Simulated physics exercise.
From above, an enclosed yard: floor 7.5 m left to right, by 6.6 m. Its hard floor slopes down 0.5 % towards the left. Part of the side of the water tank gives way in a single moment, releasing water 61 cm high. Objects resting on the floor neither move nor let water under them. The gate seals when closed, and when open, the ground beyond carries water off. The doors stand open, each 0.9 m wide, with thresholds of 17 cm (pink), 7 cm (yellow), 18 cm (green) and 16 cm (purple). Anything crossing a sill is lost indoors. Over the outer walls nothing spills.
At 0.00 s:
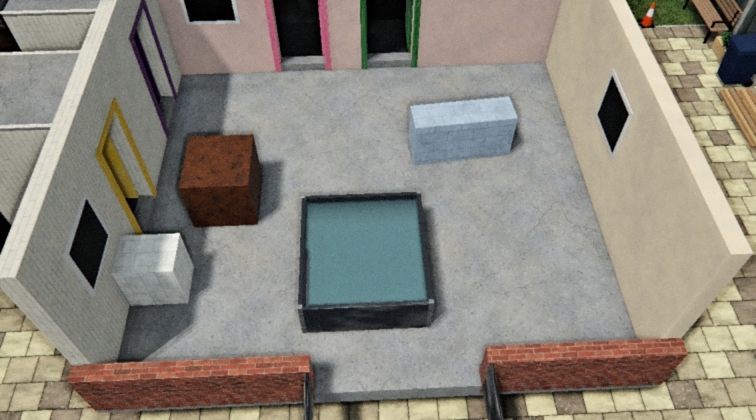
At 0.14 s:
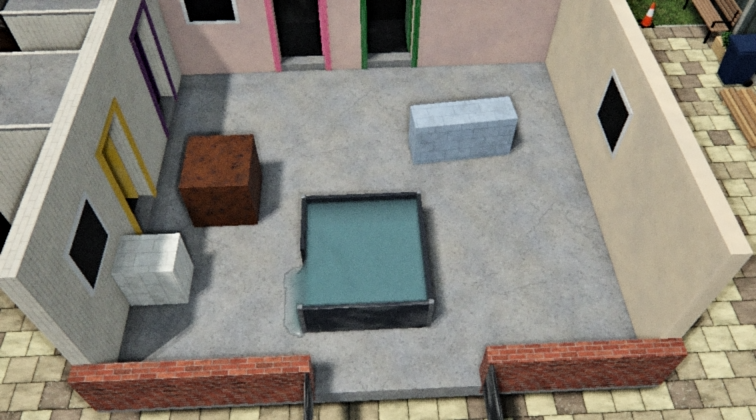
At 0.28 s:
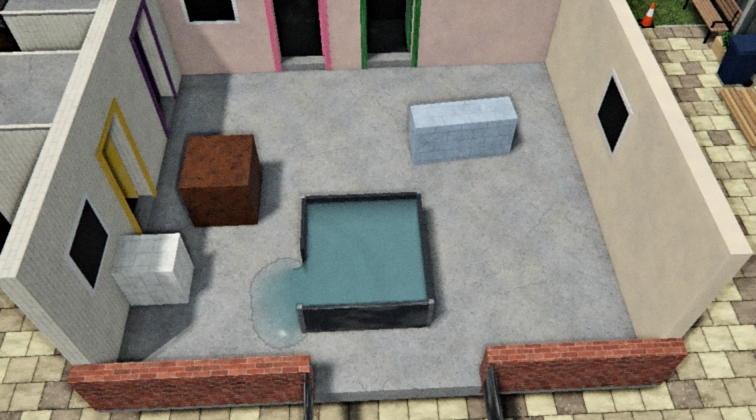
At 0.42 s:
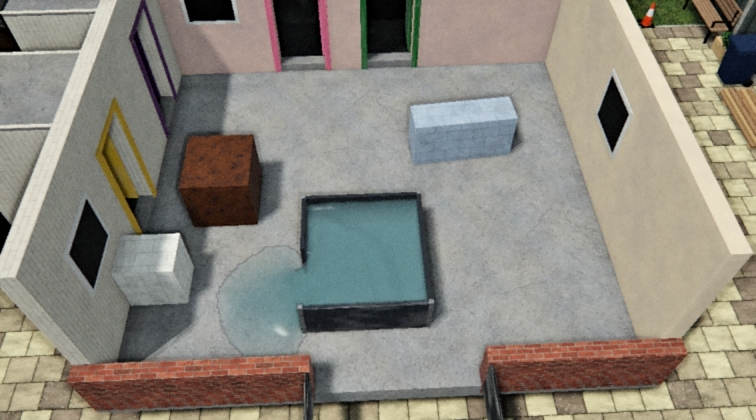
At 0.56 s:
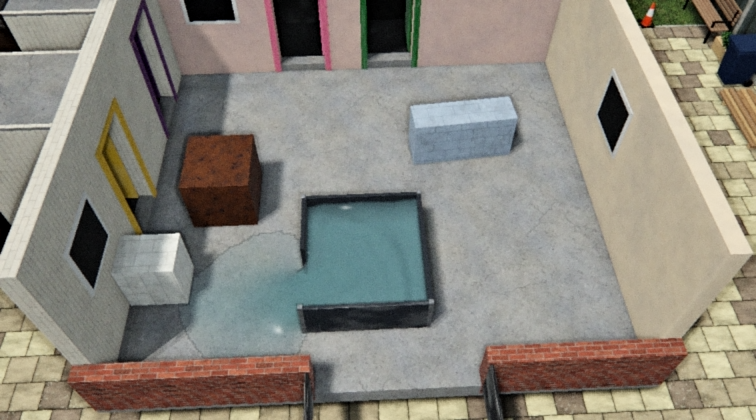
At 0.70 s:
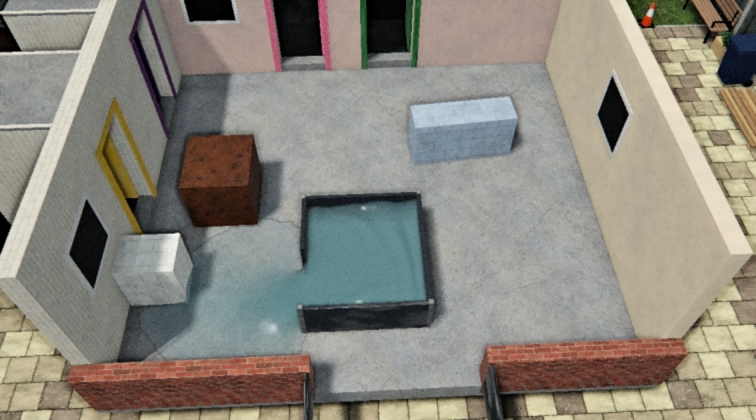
A dark-framed tank of teal water stands near the middle of a walled yard with a grey floor, seen from above by a still camera. A rust-brown block and a white block sit to its left, a pale blue-grey block behind it, with brick walls in front and coloured doorways beyond. Water bursts from the tank's left side, fans out around the white block, and spreads toward the brown one as the tank's level lowers.
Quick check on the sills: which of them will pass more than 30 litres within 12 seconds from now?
Sill check: Pink door passes less or equal; yellow door passes more; green door passes less or equal; purple door passes less or equal.
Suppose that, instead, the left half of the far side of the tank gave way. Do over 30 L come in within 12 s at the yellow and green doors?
Yellow door doesn't reach it, green door doesn't reach it.
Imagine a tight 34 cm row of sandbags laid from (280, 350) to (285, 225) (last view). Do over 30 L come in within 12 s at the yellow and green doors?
Checking the limit, yellow is fine, green is fine.
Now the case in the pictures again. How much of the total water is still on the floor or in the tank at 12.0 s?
Around 84 percent of the water.
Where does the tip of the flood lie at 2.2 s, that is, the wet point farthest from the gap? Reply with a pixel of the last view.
(167, 142).
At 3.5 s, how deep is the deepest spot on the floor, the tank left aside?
It gets to some 28 cm.
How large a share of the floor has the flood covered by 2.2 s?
Around 15 per cent wet.
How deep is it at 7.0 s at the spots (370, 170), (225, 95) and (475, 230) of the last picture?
Taking the spots in order: 1 cm, 4 cm, 0 cm.
After 1.4 s water covers 15 % of the floor and is deepest (48 cm) near (113, 386); pink door not reached, yellow door 6 cm at the sill, 0 L in, green door not reached, purple door not reached.
After 2.2 s water covers 15 % of the floor and is deepest (44 cm) near (128, 316); pink door not reached, yellow door 15 cm at the sill, 17 L in, green door not reached, purple door not reached.
After 3.5 s water covers 25 % of the floor and is deepest (28 cm) near (141, 316); pink door not reached, yellow door 14 cm at the sill, 60 L in, green door not reached, purple door 3 cm at the sill, 0 L in.
After 7.0 s water covers 50 % of the floor and is deepest (17 cm) near (128, 316); pink door 3 cm at the sill, 0 L in, yellow door 12 cm at the sill, 129 L in, green door not reached, purple door 2 cm at the sill, 0 L in.
After 12.0 s water covers 75 % of the floor and is deepest (9 cm) near (113, 386); pink door 5 cm at the sill, 0 L in, yellow door 8 cm at the sill, 154 L in, green door 4 cm at the sill, 0 L in, purple door 5 cm at the sill, 0 L in.
